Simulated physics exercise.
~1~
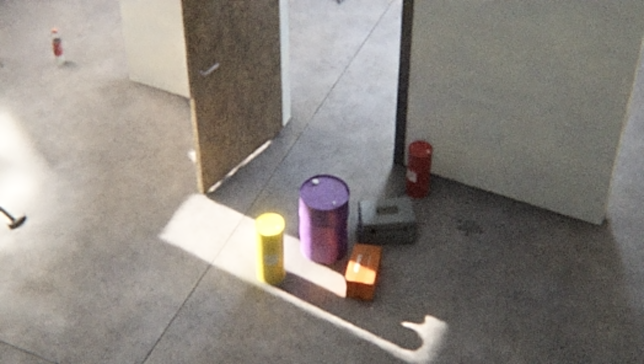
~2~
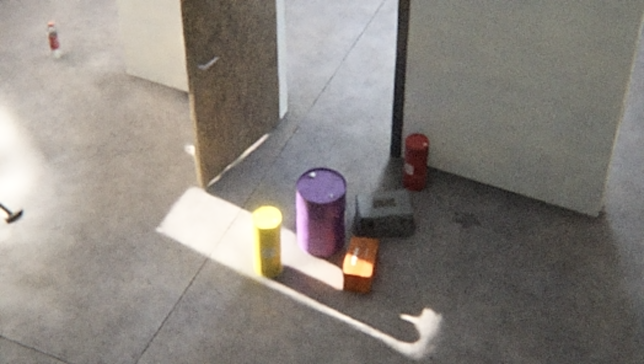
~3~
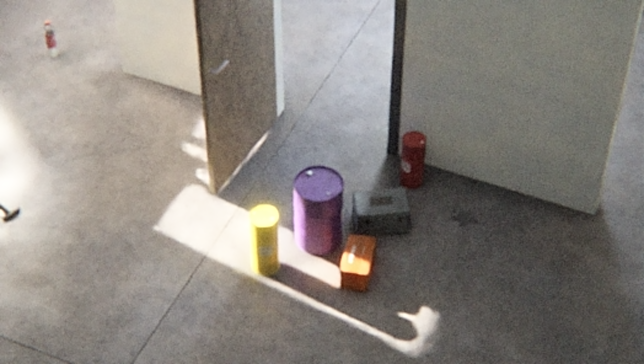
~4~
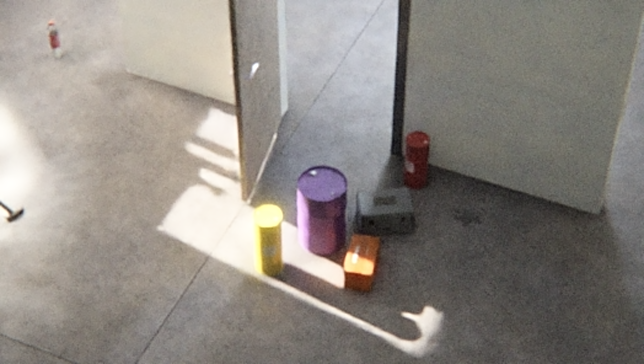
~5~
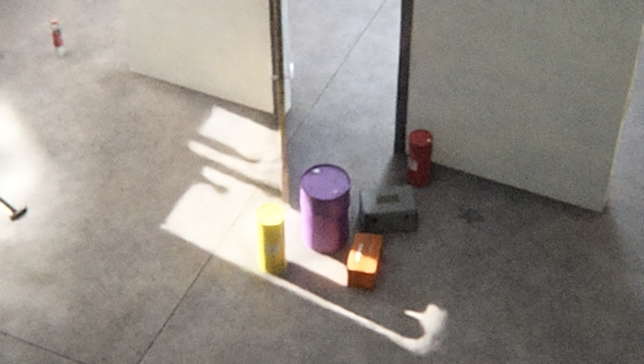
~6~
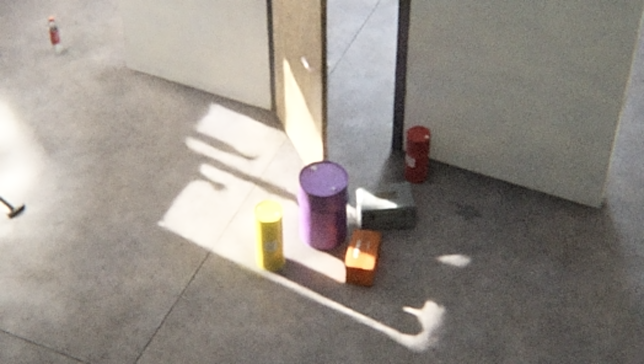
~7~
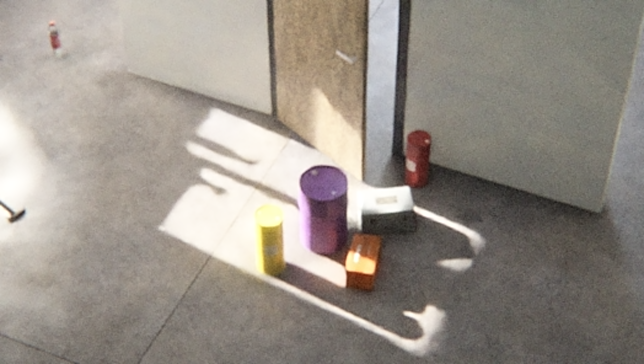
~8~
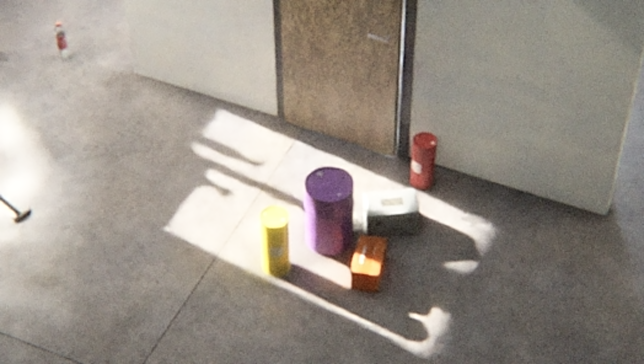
A wooden door swinging closed behind a purple drum, yellow canister, orange parcel, grey case and red canister, ending nearly shut.
